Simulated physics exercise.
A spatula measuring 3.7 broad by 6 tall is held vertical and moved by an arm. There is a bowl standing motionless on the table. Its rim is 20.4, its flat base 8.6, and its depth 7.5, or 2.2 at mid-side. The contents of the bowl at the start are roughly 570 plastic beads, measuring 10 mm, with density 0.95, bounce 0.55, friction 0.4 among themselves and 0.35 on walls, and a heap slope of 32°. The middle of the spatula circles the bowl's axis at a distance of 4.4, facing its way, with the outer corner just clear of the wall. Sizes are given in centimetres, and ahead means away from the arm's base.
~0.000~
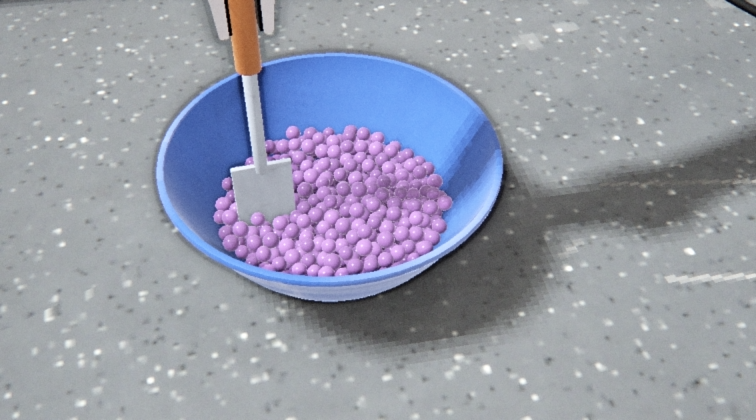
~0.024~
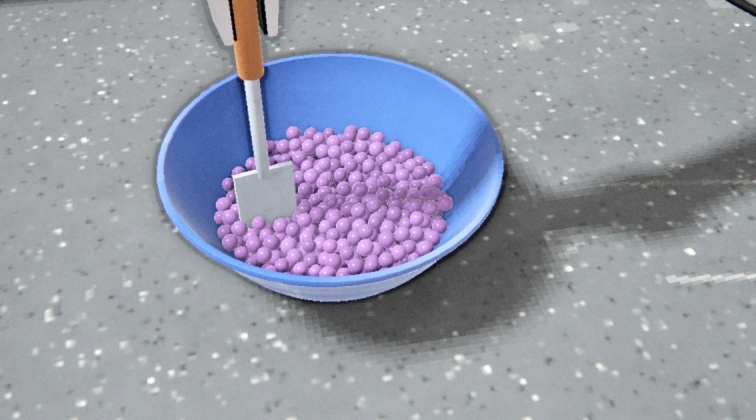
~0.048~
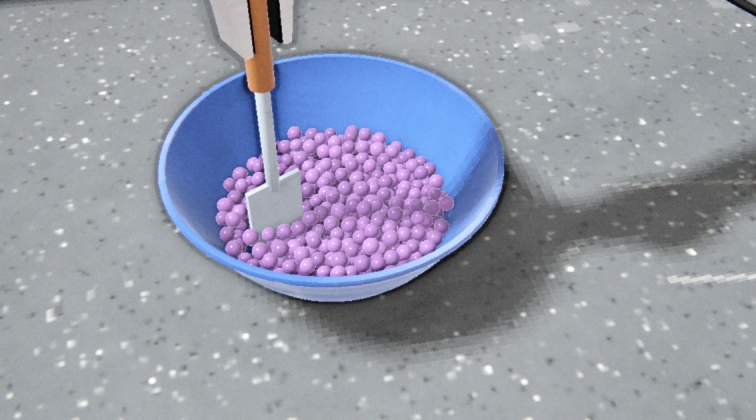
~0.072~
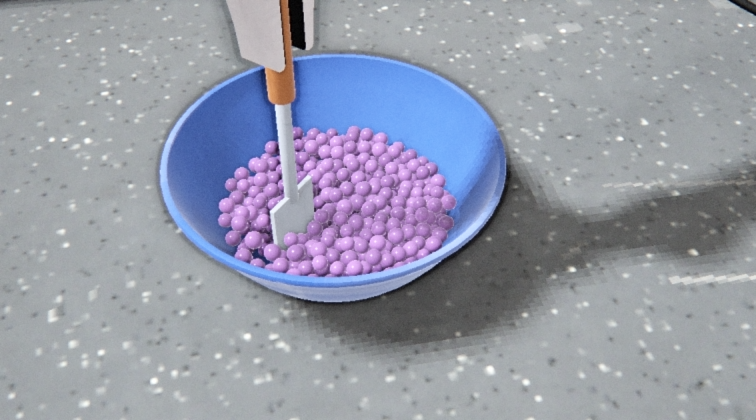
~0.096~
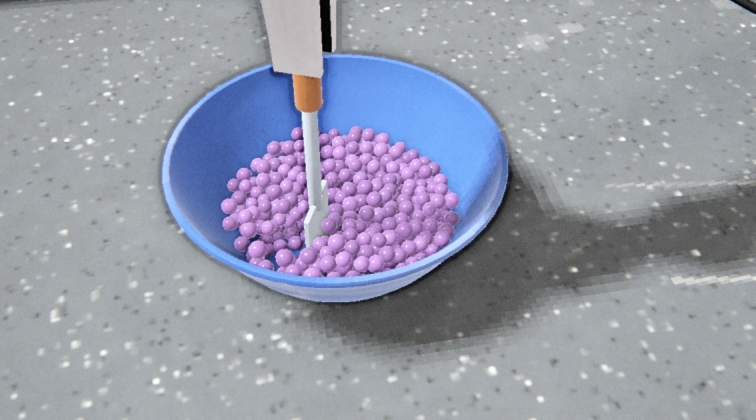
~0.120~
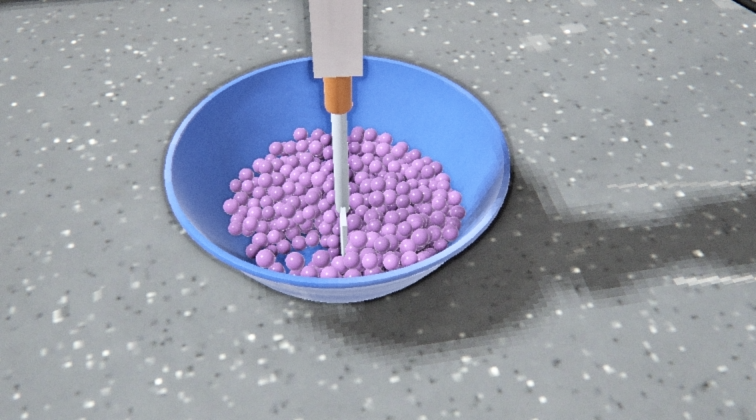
The clip shows a robot arm holding an upright spatula in a blue bowl of purple beads, sweeping it from the left toward the front and turning it edge-on as it pushes through them, while the bowl stays still.
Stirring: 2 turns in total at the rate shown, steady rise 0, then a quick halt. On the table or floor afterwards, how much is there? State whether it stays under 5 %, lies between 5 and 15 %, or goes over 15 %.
It lies between 5 and 15 %.
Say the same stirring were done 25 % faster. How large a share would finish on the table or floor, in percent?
25 %.
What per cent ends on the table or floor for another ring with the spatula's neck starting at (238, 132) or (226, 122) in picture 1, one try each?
I'd put it at around 20 and 10 percent.
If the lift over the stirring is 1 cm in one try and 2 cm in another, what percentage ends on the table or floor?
Near 10 in a hundred, then 5 in a hundred.
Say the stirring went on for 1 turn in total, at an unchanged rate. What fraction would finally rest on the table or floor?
5 %.
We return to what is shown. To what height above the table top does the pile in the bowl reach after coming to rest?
7.0 cm, give or take.
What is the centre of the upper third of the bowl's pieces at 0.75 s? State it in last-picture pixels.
The centre is roughly (395, 133).
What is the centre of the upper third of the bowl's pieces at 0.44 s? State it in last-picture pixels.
I'd put its middle near (245, 147).
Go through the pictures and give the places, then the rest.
The spatula neck at (259, 146), 0° round; upper third of the load around (342, 197), from x 220 to 445, top at y 130; 566 in the bowl, in the first picture.
The spatula neck at (261, 151), 6° round; upper third of the load around (341, 199), from x 220 to 445, top at y 130, in the second picture.
The spatula neck at (271, 163), 22° round; upper third of the load around (339, 205), from x 225 to 445, top at y 130, in the third picture.
The spatula neck at (290, 175), 41° round; upper third of the load around (345, 214), from x 225 to 450, top at y 135, in the fourth picture.
The spatula neck at (314, 182), 60° round; upper third of the load around (360, 218), from x 230 to 450, top at y 135, in the fifth picture.
The spatula neck at (342, 184), 79° round; upper third of the load around (377, 222), from x 230 to 460, top at y 135; 566 in the bowl, in the sixth picture.
After 0.44 s, 329° round, highest piece 9 above the table; 541 in the bowl, 15 on the table or floor, 10 in flight or on the tool.
After 0.75 s, 219° round, highest piece 9 above the table; 522 in the bowl, 37 on the table or floor, 7 in flight or on the tool.
After 1.11 s, 0° round, highest piece 7 above the table; 514 in the bowl, 51 on the table or floor, 1 in flight or on the tool.
After 1.81 s, 0° round, highest piece 7 above the table; 514 in the bowl, 52 on the table or floor.
In the end, 514 in the bowl, 52 on the table or floor. That is 9 % on the table or floor.
